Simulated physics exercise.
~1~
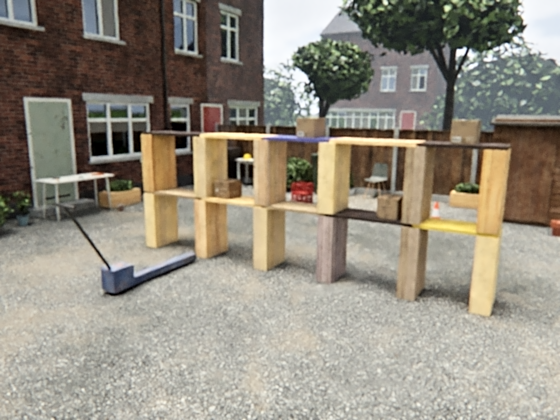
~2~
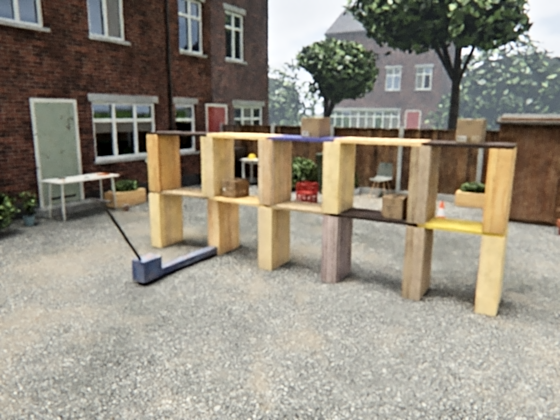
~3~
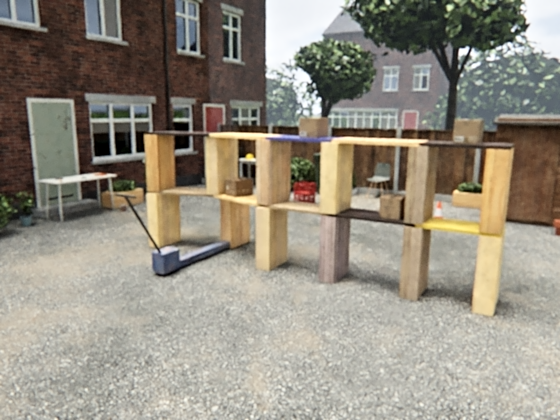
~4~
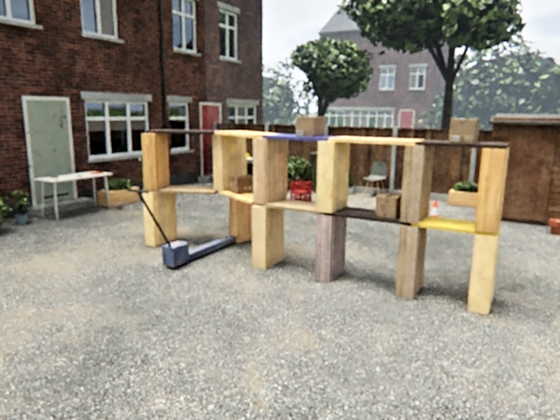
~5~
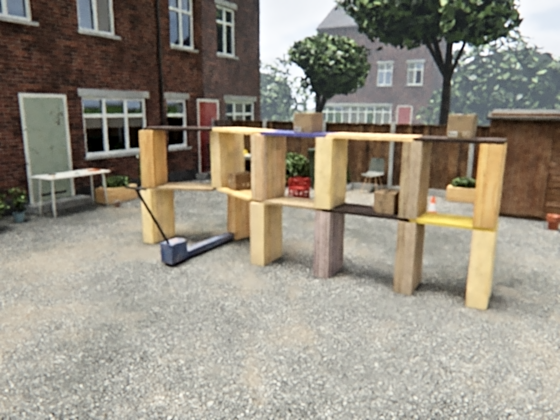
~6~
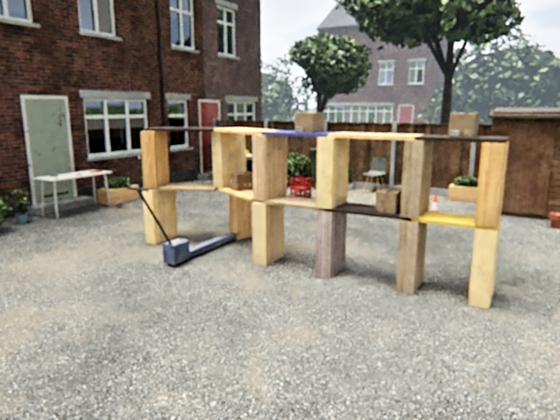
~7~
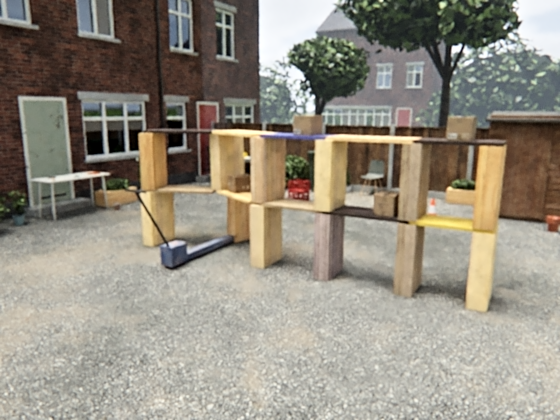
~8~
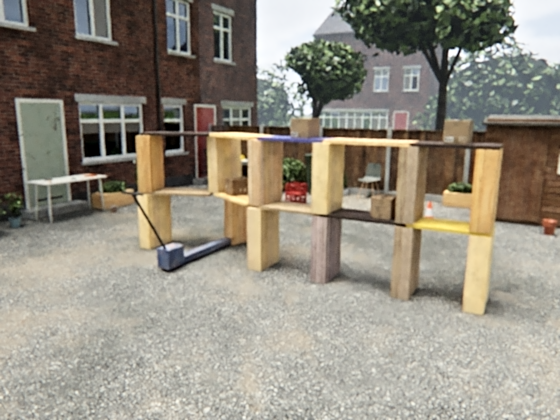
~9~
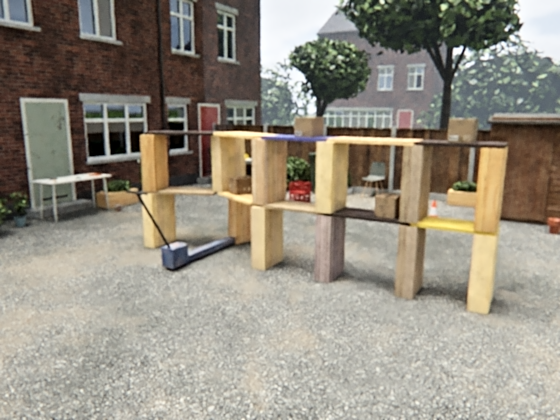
A low blue jack slides right into a two-tier timber rack, which stays standing.
